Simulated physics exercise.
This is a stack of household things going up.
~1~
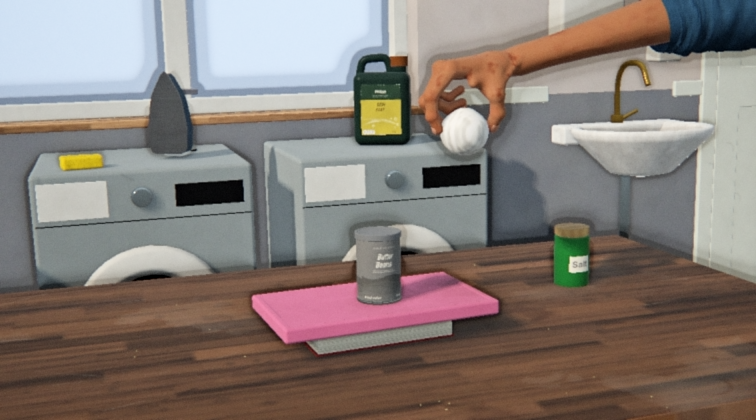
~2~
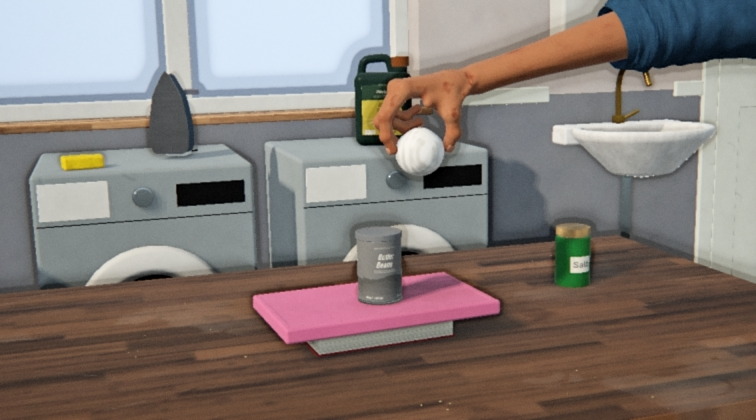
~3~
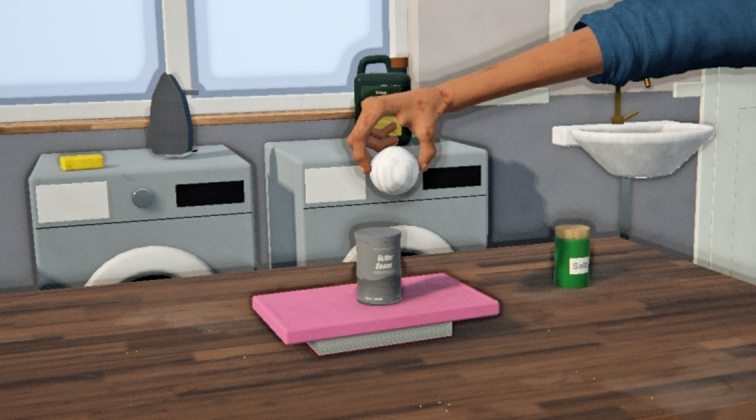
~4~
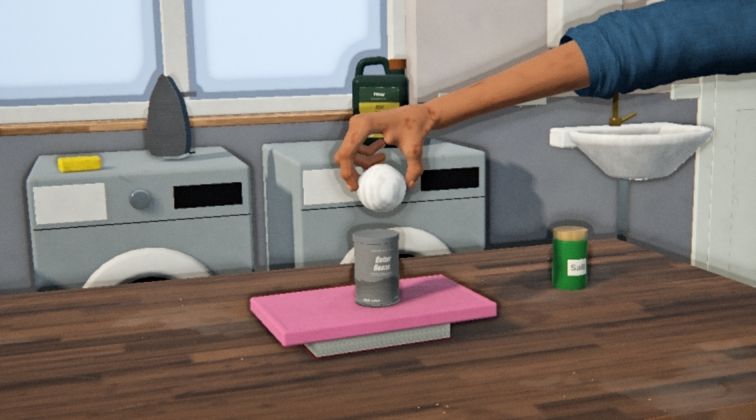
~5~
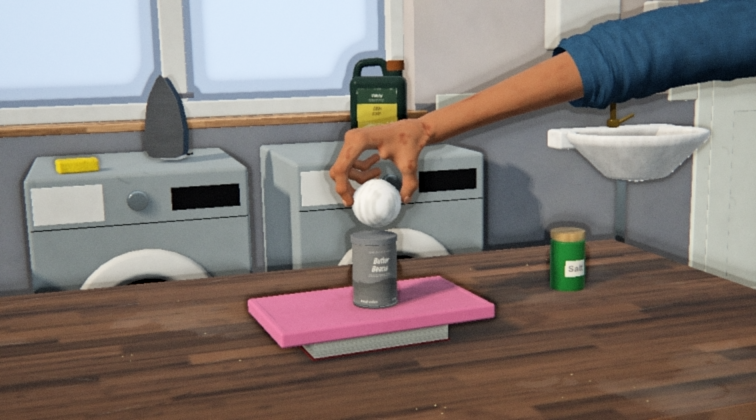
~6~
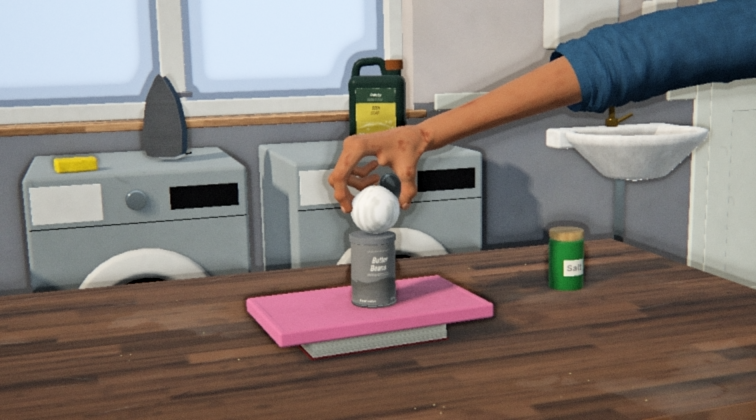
We see a hand holding a white onion above a gray can on a pink tray, with a green jar to the right. The hand moves left and down, setting the onion on top of the can while still gripping it.
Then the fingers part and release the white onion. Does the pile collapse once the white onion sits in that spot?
No: The balance works.
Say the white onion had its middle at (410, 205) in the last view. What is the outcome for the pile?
Outcome: The pile is knocked down.
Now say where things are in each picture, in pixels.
The first picture shows coming down; white onion (465, 132); green jar (572, 255).
The second picture shows coming down; white onion (420, 152); pink tray (374, 305).
The third picture shows coming down; white onion (394, 170); green jar (572, 256).
The fourth picture shows coming down; white onion (382, 188); pink tray (371, 307).
The fifth picture shows coming down; white onion (377, 203); green jar (568, 259).
The sixth picture shows set down, still held; white onion (375, 210); pink tray (368, 308).
Then, 0.50 s on from there, no change.
Then, 1.00 s on from there, white onion resting near (376, 211).
In the end, all 5 unmoved. At the end, from the last picture's camera, white onion near (376, 211). The pile stays up.
